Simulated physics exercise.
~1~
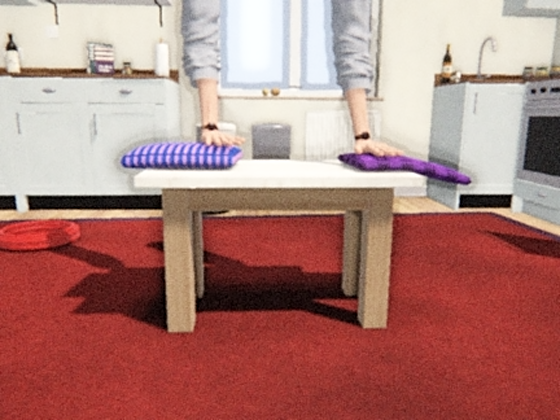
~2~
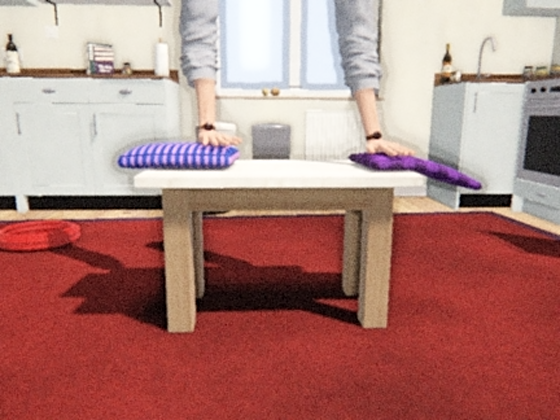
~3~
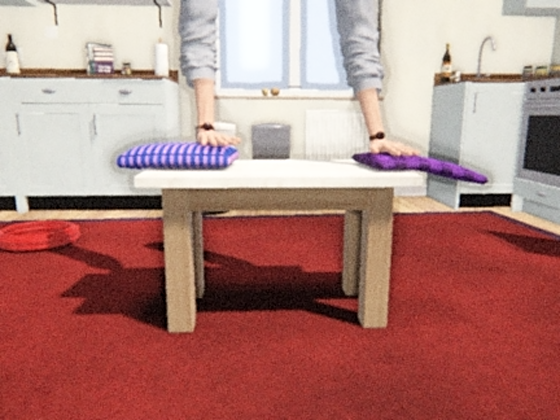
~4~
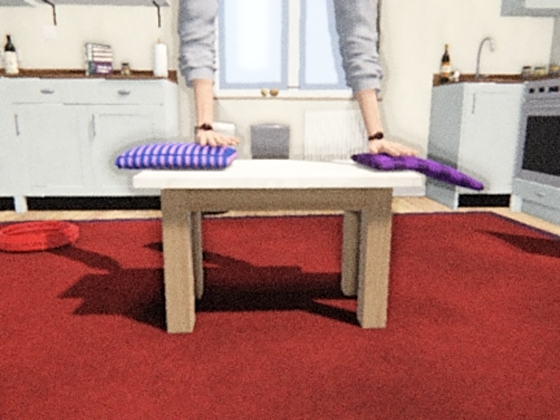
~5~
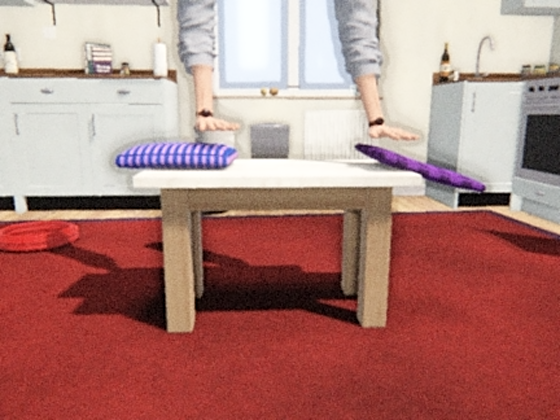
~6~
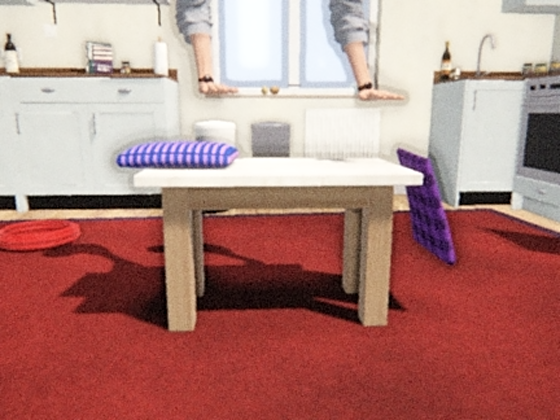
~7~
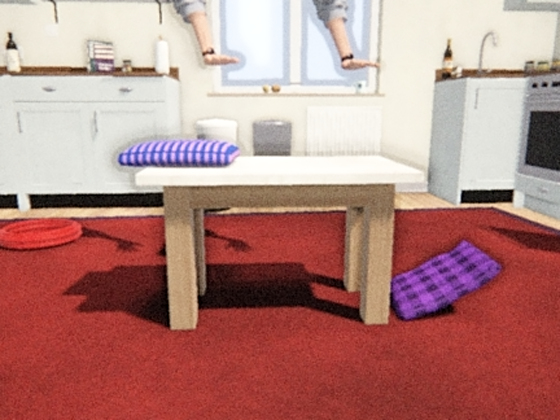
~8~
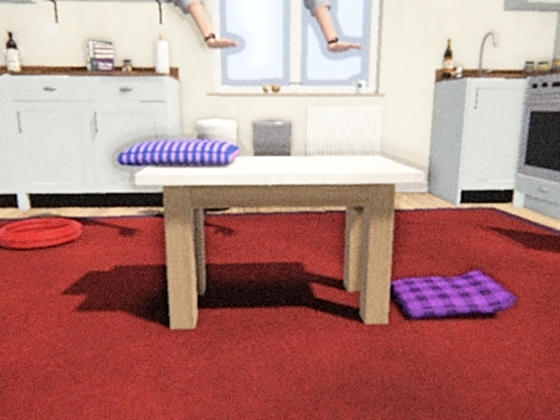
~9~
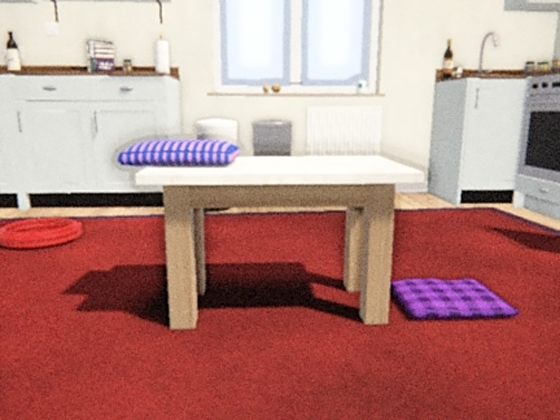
Two hands release two cushions, and the purple one slides off the table onto the carpet.
